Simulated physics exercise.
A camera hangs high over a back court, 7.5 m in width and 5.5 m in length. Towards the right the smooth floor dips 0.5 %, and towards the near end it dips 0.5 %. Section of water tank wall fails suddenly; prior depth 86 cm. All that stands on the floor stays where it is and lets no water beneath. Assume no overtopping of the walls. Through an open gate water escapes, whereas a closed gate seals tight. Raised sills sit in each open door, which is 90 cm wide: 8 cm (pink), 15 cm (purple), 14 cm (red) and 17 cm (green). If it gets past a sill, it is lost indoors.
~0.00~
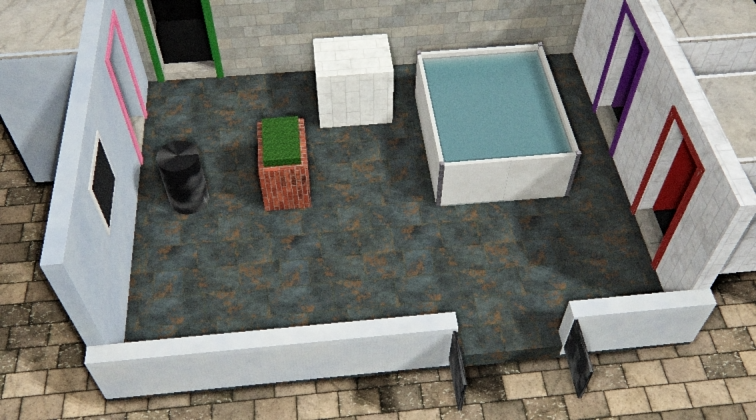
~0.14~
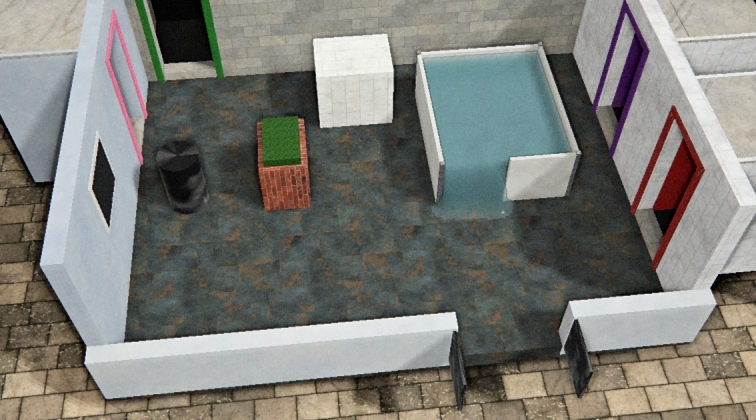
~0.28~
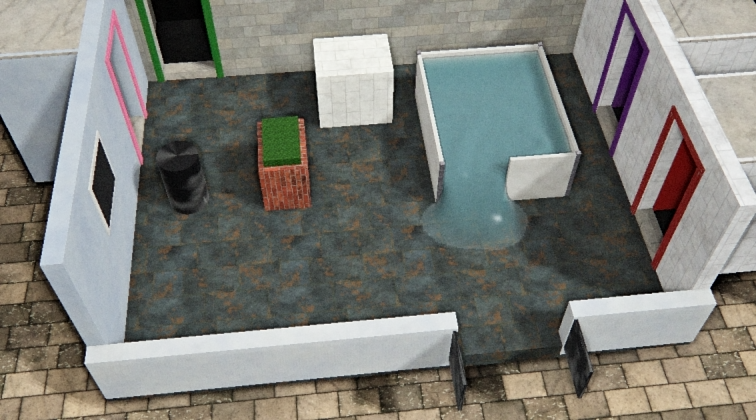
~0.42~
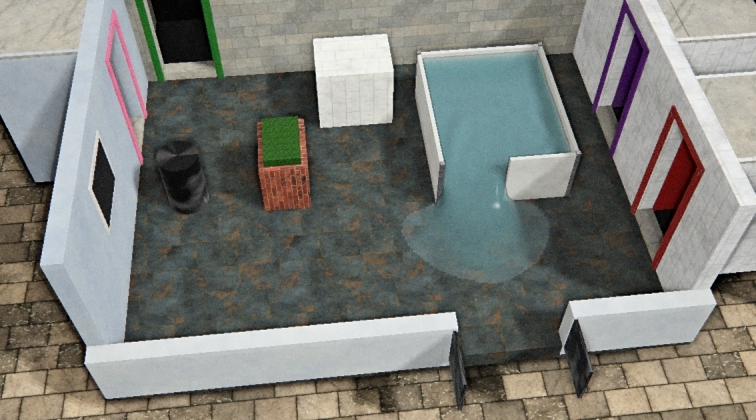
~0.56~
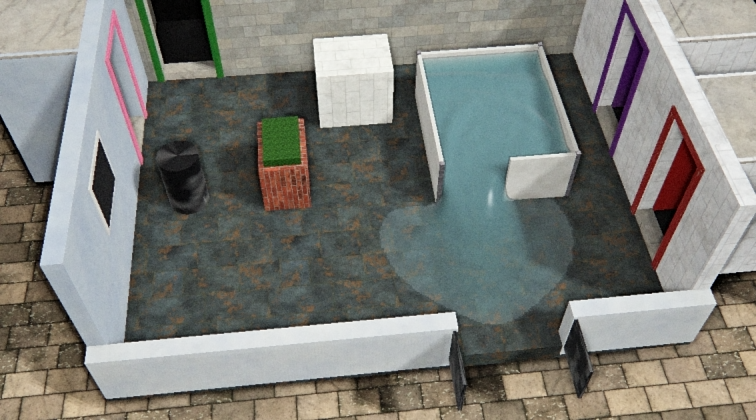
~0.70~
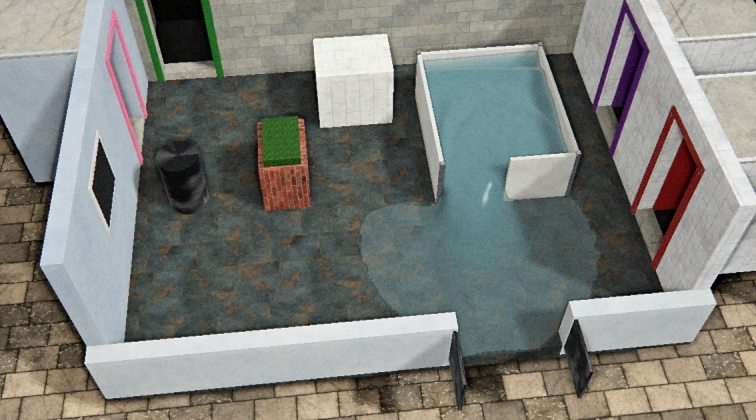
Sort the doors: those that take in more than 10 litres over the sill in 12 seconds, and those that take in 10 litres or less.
Sorted: The pink door takes in 10 litres or less; the purple door takes in 10 litres or less; the red door takes in 10 litres or less; the green door takes in 10 litres or less.
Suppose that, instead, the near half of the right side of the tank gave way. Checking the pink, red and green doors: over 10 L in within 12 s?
Log - pink: Threshold topped, red: Threshold topped, green: Threshold not reached.
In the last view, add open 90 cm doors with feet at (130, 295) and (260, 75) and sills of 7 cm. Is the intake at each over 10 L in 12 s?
Well, the first is beyond the mark and the second is shy of the mark.
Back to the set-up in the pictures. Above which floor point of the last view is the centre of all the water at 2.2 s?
Pixel position near (471, 189).
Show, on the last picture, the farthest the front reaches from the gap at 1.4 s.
That would be close to (287, 355).
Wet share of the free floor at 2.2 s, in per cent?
Covered: Roughly 35 %.
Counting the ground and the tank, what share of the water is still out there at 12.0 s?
Roughly 56 in a hundred.
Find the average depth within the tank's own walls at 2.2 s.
Mean depth: Some 48 cm.
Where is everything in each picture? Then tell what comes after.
The first picture shows the water tank at (494, 105) is whole and still, 86 cm deep.
In the second picture, water pours out at (473, 189) and has run 0.6 m, to (434, 208); typically 8 cm deep outside, 86 cm at the water tank's back.
In the third picture, water pours out at (473, 190) and has run 0.9 m, to (513, 240); typically 12 cm deep outside, 86 cm at the water tank's back.
In the fourth picture, water pours out at (473, 190) and has run 1.5 m, to (498, 279); typically 9 cm deep outside, 86 cm at the water tank's back.
In the fifth picture, the front is at a hidden place, 2.1 m from the gap at (473, 191); 4.2 m2 of floor is under water; 82 cm left at the back of the water tank.
In the sixth picture, the front is at a hidden place, 2.6 m from the gap at (473, 190); 6.3 m2 of floor is under water; 74 cm left at the back of the water tank.
After 1.4 s water covers 25 % of the floor and is deepest (46 cm) near (470, 211); pink door not reached, purple door not reached, red door 3 cm at the sill, 0 L in, green door not reached.
After 2.2 s water covers 35 % of the floor and is deepest (36 cm) near (433, 342); pink door not reached, purple door not reached, red door 6 cm at the sill, 0 L in, green door not reached.
After 3.5 s water covers 50 % of the floor and is deepest (26 cm) near (123, 371); pink door not reached, purple door 2 cm at the sill, 0 L in, red door 7 cm at the sill, 0 L in, green door not reached.
After 7.0 s water covers 80 % of the floor and is deepest (14 cm) near (470, 211); pink door 4 cm at the sill, 0 L in, purple door 5 cm at the sill, 0 L in, red door 5 cm at the sill, 0 L in, green door 8 cm at the sill, 0 L in.
After 12.0 s water covers 95 % of the floor and is deepest (10 cm) near (473, 86); pink door 6 cm at the sill, 0 L in, purple door 6 cm at the sill, 0 L in, red door 3 cm at the sill, 0 L in, green door 5 cm at the sill, 0 L in.
